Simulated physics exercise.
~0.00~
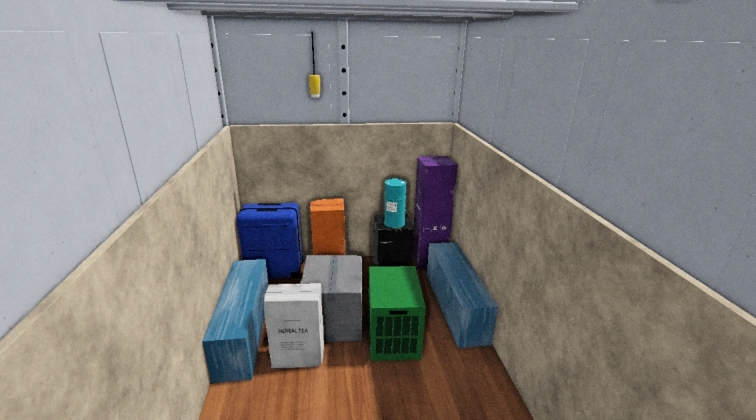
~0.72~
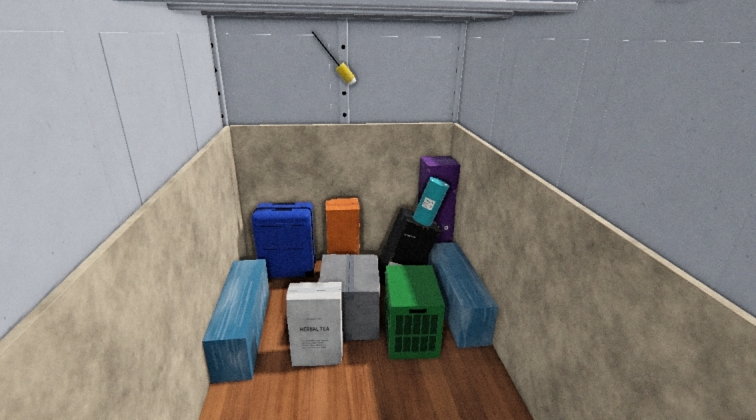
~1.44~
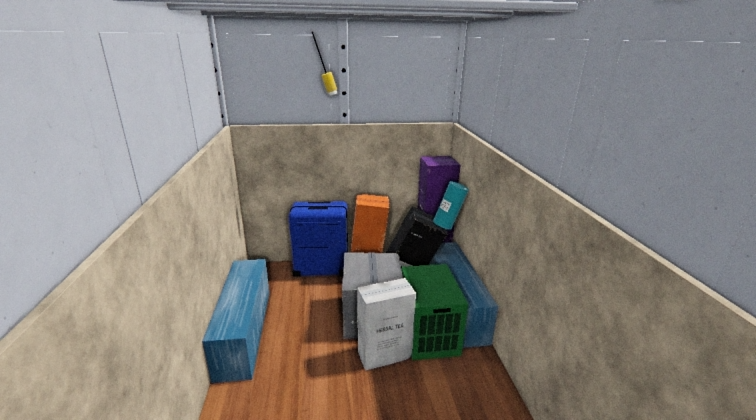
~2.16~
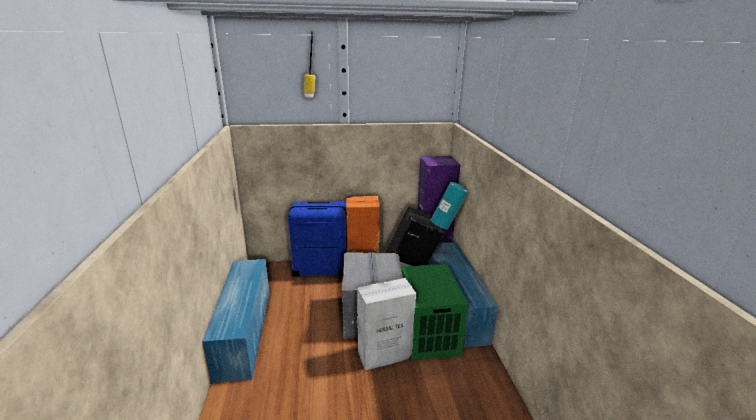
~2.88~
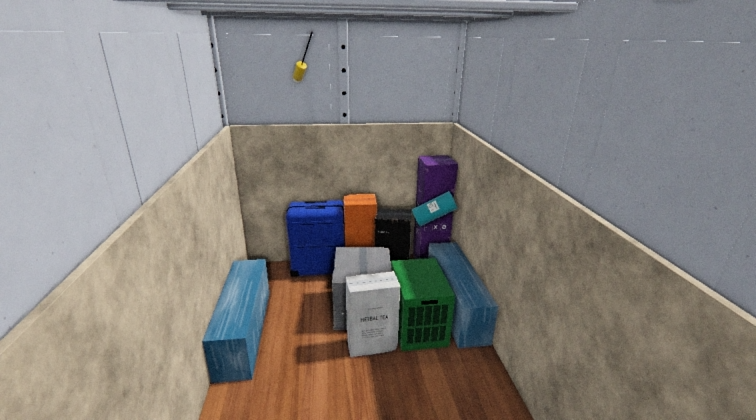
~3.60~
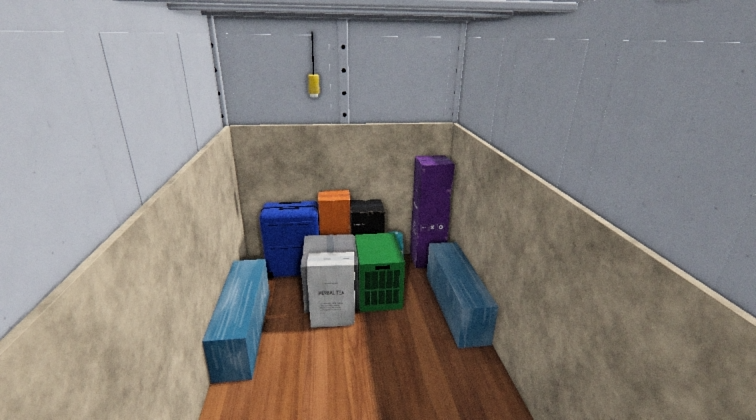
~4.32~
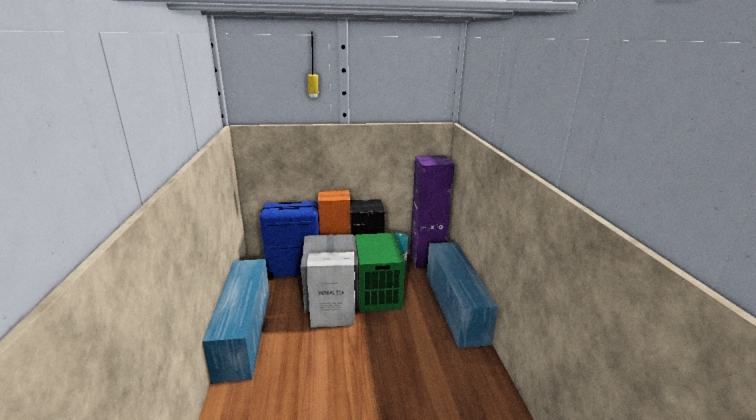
The tall purple box leaned right and straightened again at the back of a load bay as most of the luggage slid right, then forward and left; the turquoise canister tipped off the black box and ended up largely hidden behind the green crate.
